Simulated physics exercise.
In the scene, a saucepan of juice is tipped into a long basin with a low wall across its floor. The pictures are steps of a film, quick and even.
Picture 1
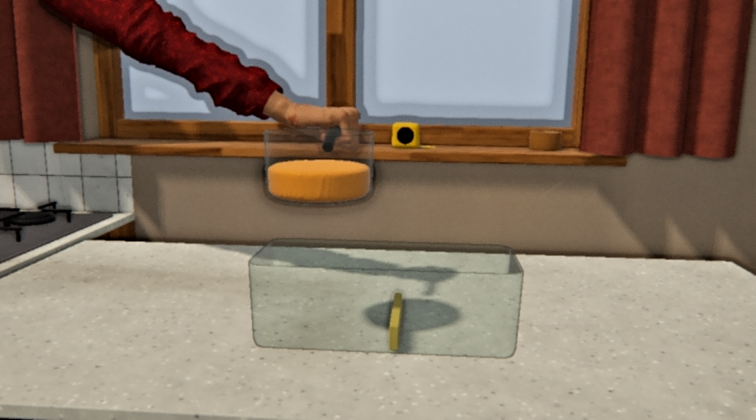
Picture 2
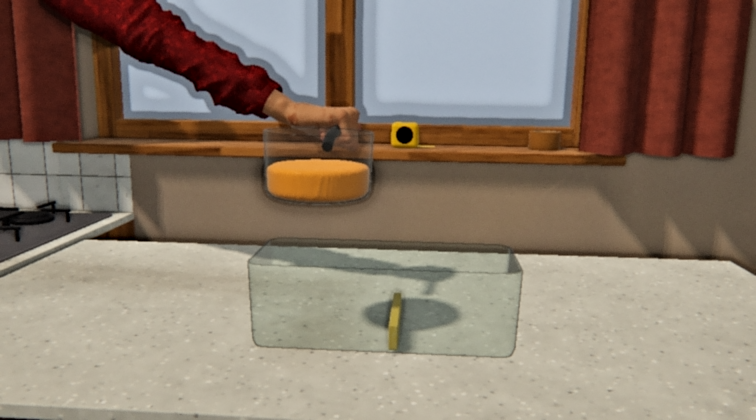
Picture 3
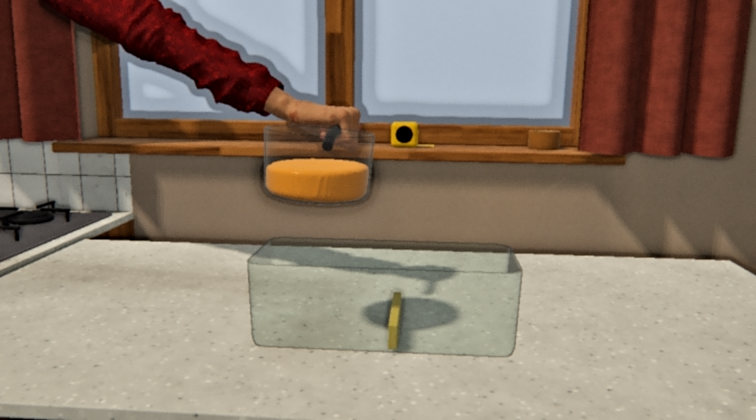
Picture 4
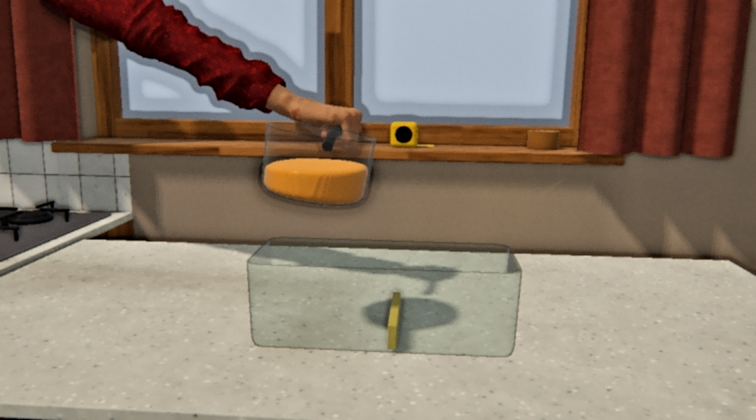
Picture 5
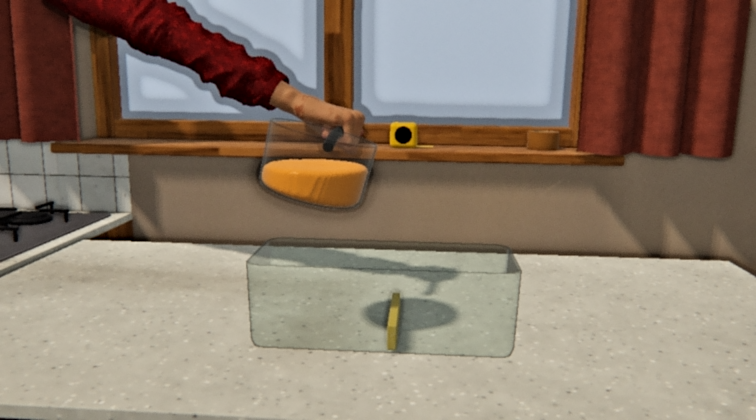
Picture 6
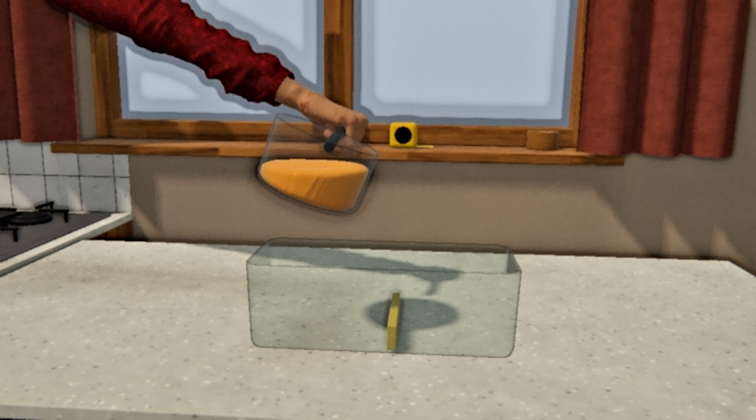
We see a hand in a red sleeve holding a clear pan of orange juice above a long, transparent basin with a low yellow wall inside, first nearly still, then gradually tilting the pan to the right.
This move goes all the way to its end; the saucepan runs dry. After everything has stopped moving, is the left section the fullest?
No, the right bay will be the one that fills most.
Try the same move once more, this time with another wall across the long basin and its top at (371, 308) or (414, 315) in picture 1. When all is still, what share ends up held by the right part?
In turn some 90 and 35 in a hundred.
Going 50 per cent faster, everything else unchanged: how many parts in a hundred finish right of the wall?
It comes to about 60 per cent.
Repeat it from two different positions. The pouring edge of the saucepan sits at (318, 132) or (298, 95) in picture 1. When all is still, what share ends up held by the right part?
First about 10, then 10 per cent.
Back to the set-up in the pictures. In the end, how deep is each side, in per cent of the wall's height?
On the left it sits near 20, while on the right it sits near 50.
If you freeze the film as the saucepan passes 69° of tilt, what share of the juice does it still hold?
My estimate is close to 75 percent remaining.
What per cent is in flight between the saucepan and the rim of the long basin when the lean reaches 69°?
Estimate: Some 20 per cent.
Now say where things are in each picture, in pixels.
The first frame shows tilt 0°; pouring edge (373, 135); surface from (270, 165) to (370, 168); the long basin's rim runs from (260, 252) to (517, 260); the wall's top is at (396, 310).
The second frame shows tilt 1°; pouring edge (372, 135); surface from (270, 165) to (369, 168).
The third frame shows tilt 4°; pouring edge (373, 137); surface from (269, 164) to (369, 167).
The fourth frame shows tilt 8°; pouring edge (375, 141); surface from (268, 164) to (369, 167).
The fifth frame shows tilt 14°; pouring edge (376, 148); surface from (266, 164) to (369, 169).
The sixth frame shows tilt 21°; pouring edge (377, 155); surface from (264, 164) to (369, 169).
A moment on, the tilt is 69° and 74 per cent is still to pour, 1 is left of the wall and 4 right of it.
Next, the tilt is 95° and 23 per cent is still to pour, 11 is left of the wall and 53 right of it.
Then the tilt is 100° and 3 per cent is still to pour, 28 is left of the wall and 67 right of it.
Later the tilt is 100° and 0 per cent is still to pour, 33 is left of the wall and 67 right of it.
At rest 33 per cent lies left of the wall, 67 right of it and 0 outside.
